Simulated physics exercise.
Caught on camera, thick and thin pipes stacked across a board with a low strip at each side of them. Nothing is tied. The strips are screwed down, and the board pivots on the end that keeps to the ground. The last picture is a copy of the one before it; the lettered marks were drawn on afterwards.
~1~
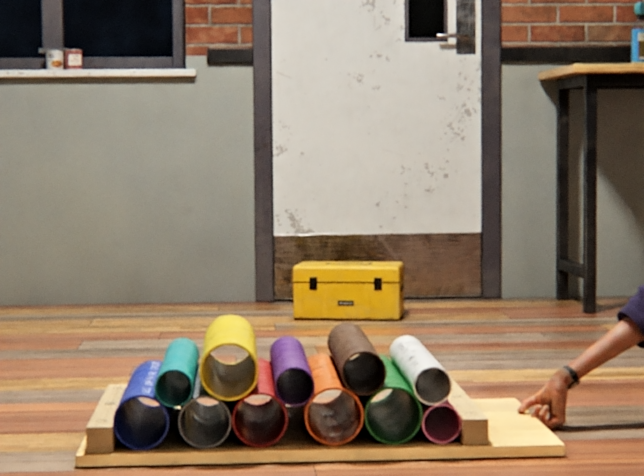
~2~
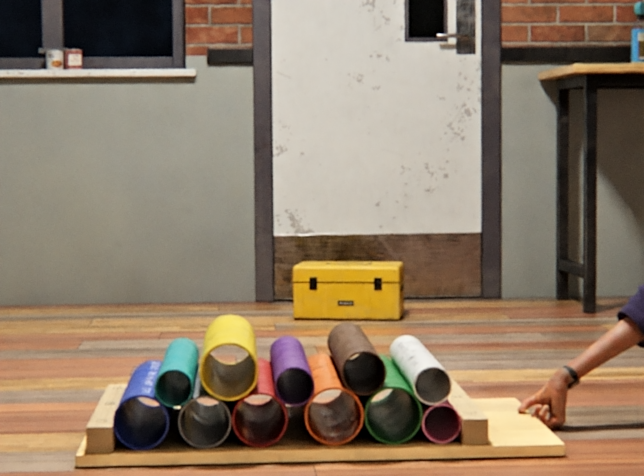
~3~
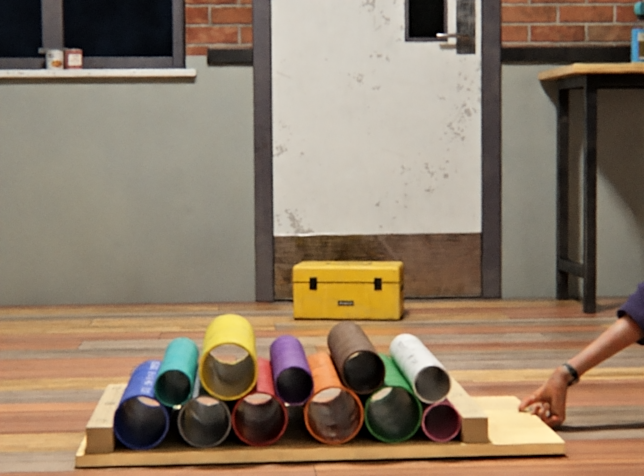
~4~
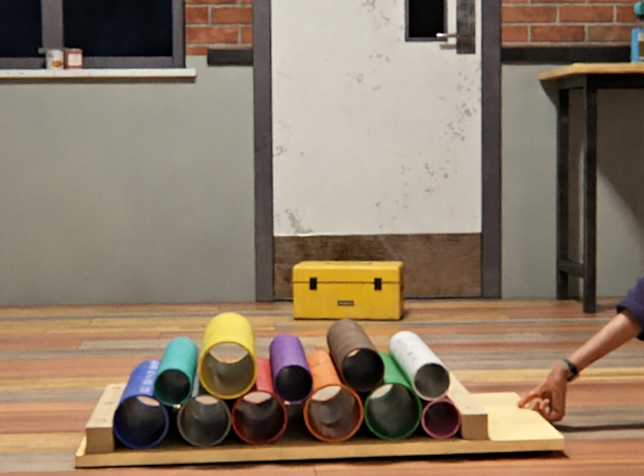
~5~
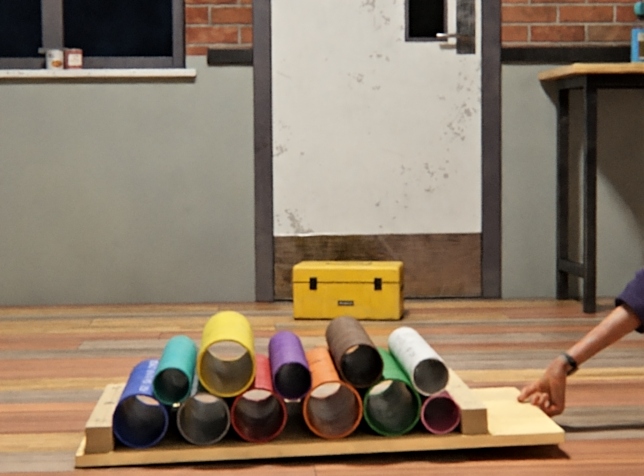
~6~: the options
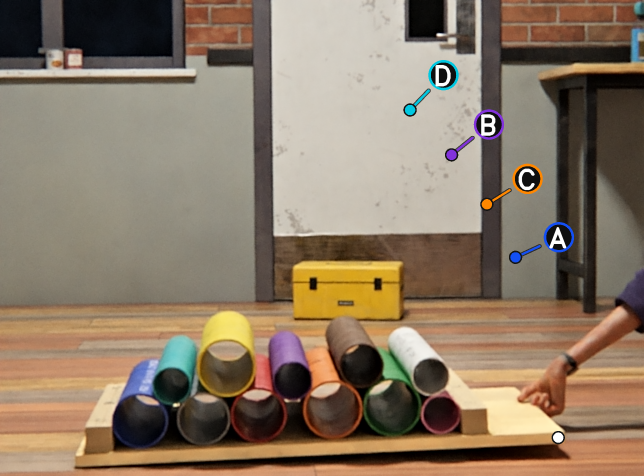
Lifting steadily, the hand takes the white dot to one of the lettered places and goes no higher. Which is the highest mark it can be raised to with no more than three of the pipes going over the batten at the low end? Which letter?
The last mark within the limit is C.
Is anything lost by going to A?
At A: No.
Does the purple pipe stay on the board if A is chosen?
The purple pipe: Yes.
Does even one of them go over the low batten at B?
Yes, at B.
On the copy, A at (516, 257); B at (452, 155); C at (487, 204); D at (410, 110); the white dot at (558, 437).
On C. First, board at 18°.
Then, board at 31°.
Finally, board at 31°, none over the low batten.
By contrast, A none over the low batten; B four over the low batten (turquoise, yellow, purple, brown); D four over the low batten (turquoise, yellow, purple, brown).
